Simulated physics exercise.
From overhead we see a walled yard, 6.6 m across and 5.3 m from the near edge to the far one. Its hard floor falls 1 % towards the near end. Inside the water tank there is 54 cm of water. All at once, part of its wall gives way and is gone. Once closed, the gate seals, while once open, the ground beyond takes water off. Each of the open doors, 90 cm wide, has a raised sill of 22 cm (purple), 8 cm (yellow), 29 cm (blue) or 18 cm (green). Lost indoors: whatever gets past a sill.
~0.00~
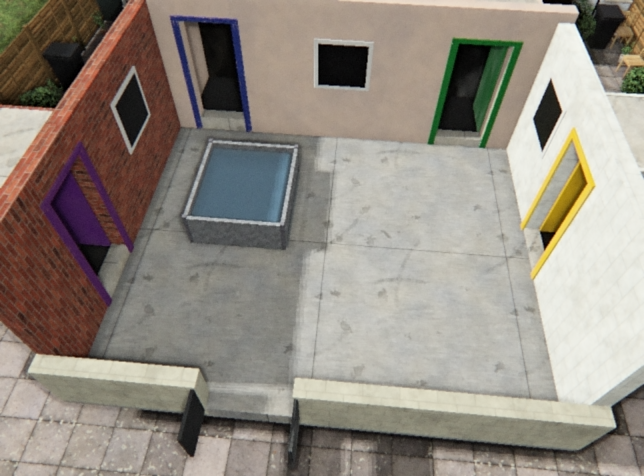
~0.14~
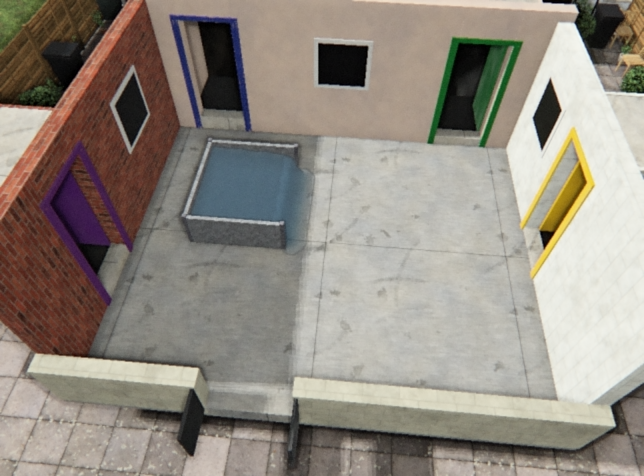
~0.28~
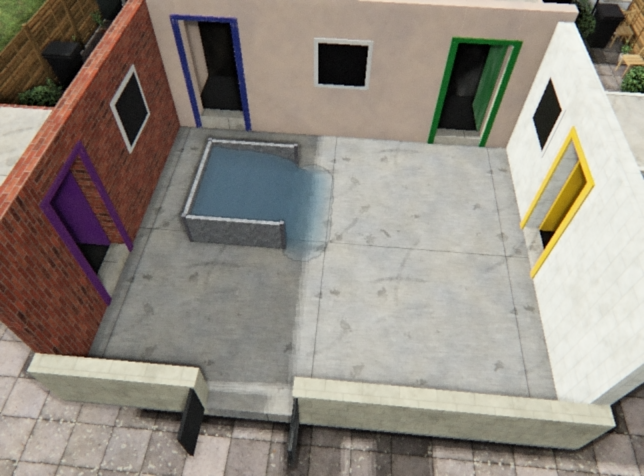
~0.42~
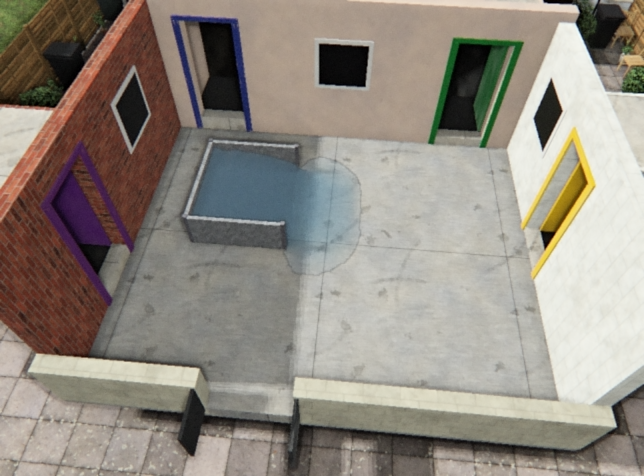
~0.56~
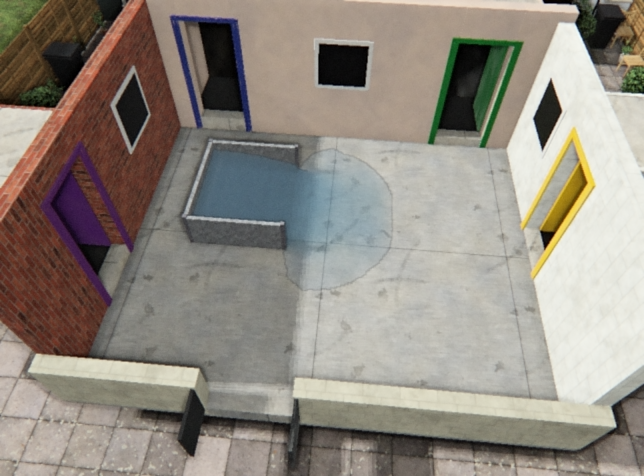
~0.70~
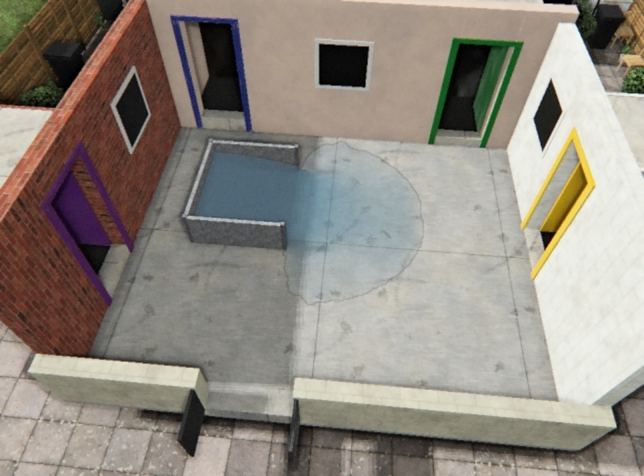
Water sits still in a raised stone tank inside a walled yard with blue, green, purple and yellow doorways. The tank's right side vanishes, and water pours out through the opening onto the grey floor. It spreads right and toward the near side in a widening, rounded sheet, reaching mid-floor.
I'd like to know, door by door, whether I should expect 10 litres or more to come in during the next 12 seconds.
Here is what to expect: At the purple door, not that much; at the yellow door, that much or more; at the blue door, not that much; at the green door, not that much.
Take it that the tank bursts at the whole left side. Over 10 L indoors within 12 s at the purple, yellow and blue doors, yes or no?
In that case, purple door: Less than that, yellow door: Less than that, blue door: Less than that.
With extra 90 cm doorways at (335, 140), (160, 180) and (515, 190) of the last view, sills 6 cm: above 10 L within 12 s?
Door 1: Lower; door 2: Lower; door 3: Higher.
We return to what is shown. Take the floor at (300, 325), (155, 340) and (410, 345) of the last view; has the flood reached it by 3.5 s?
The first point is not yet hit, the second is not yet hit and the third is awash.
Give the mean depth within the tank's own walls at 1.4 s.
I'd put the average depth near 22 cm.
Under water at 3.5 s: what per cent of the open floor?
Wet share: Near 55 percent.
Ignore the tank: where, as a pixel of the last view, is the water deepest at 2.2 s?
Look around (502, 152).
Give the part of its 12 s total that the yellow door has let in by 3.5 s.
That works out near 85%.
After 1.4 s water covers 40 % of the floor and is deepest (20 cm) near (298, 230); purple door not reached, yellow door 9 cm at the sill, 0 L in, blue door not reached, green door not reached.
After 2.2 s water covers 50 % of the floor and is deepest (28 cm) near (502, 152); purple door not reached, yellow door 20 cm at the sill, 41 L in, blue door not reached, green door 8 cm at the sill, 0 L in.
After 3.5 s water covers 55 % of the floor and is deepest (22 cm) near (550, 396); purple door not reached, yellow door 14 cm at the sill, 96 L in, blue door not reached, green door 15 cm at the sill, 0 L in.
After 7.0 s water covers 75 % of the floor and is deepest (13 cm) near (556, 423); purple door not reached, yellow door 4 cm at the sill, 113 L in, blue door not reached, green door 3 cm at the sill, 1 L in.
After 12.0 s water covers 85 % of the floor and is deepest (10 cm) near (182, 388); purple door 6 cm at the sill, 0 L in, yellow door 4 cm at the sill, 113 L in, blue door 1 cm at the sill, 0 L in, green door 0 cm at the sill, 1 L in.
